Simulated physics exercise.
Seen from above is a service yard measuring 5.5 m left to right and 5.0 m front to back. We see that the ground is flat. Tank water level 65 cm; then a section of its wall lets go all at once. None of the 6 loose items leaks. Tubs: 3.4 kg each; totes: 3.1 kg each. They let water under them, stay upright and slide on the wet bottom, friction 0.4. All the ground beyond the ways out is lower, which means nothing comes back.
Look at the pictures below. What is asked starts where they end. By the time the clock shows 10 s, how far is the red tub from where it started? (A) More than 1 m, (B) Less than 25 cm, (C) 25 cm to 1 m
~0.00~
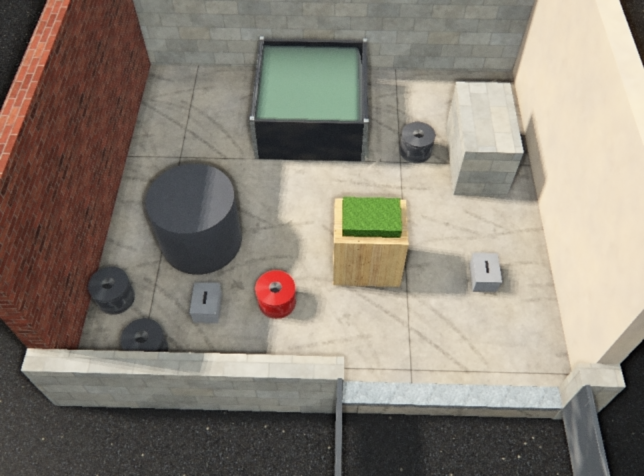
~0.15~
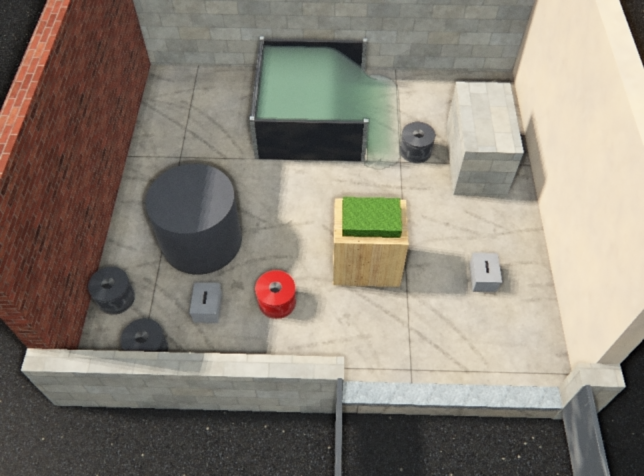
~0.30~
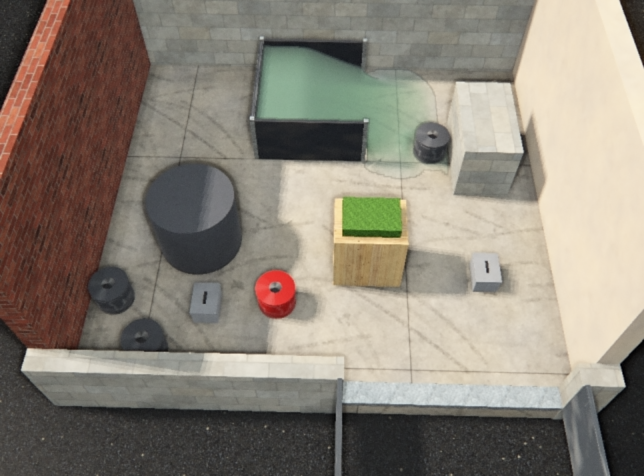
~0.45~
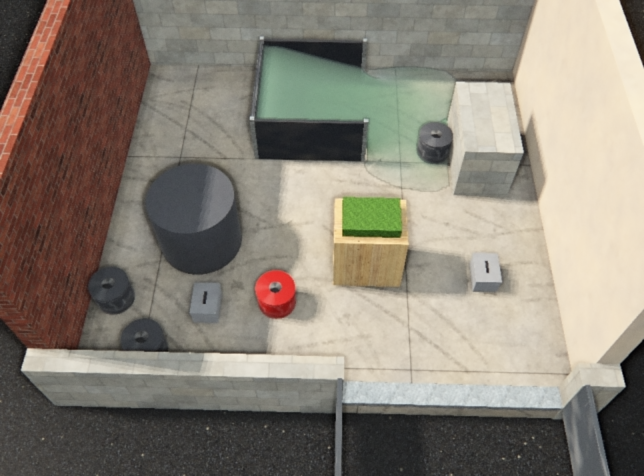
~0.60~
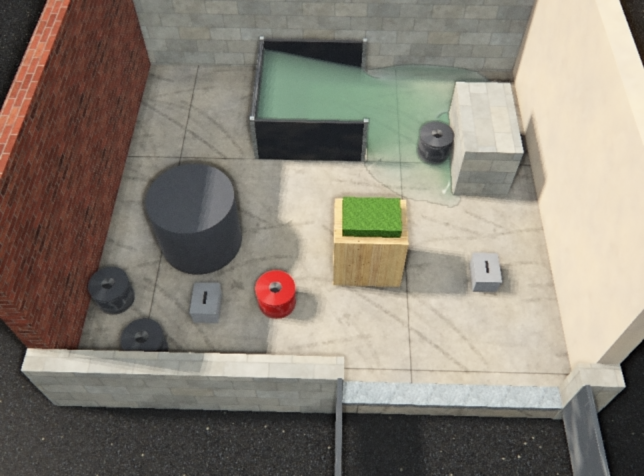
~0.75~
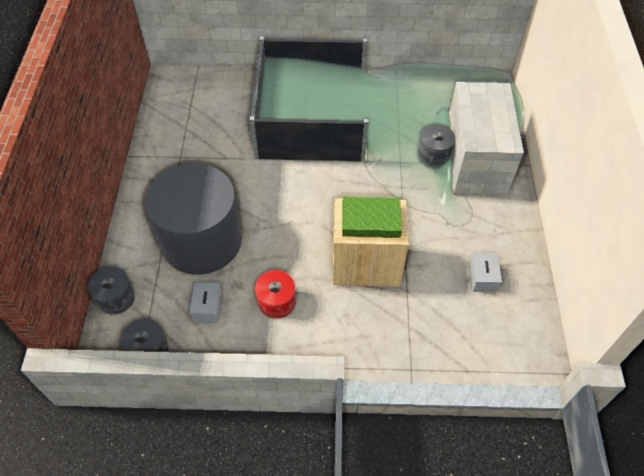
B.
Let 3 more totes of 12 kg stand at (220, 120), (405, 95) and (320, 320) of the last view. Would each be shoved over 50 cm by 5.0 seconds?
So that's within the threshold, beyond the threshold and within the threshold, in that sequence.
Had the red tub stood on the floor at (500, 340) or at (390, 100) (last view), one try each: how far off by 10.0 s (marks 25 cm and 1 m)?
Run one, it gets swept far; run two, it gets swept far.
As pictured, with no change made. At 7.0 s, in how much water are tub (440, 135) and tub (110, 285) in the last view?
First about 3 cm, second about 1 cm.
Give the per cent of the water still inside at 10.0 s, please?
I'd say some 58 percent hasn't gone yet.
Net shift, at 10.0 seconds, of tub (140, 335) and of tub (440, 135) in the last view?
First 5 cm, then 300 cm.
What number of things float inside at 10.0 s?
Then: 3.
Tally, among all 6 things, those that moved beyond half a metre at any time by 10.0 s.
That comes to 3.
After 2.0 s the red tub is near (275, 288), 0.0 m from its start, aground; 0 of 6 are out; 1 afloat.
After 4.5 s the red tub is near (275, 288), 0.0 m from its start, aground; 1 of 6 are out; 0 afloat.
After 7.0 s the red tub is near (275, 288), 0.0 m from its start, aground; 1 of 6 are out; 1 afloat.
After 10.0 s the red tub is near (275, 288), 0.0 m from its start, aground; 1 of 6 are out; 3 afloat.
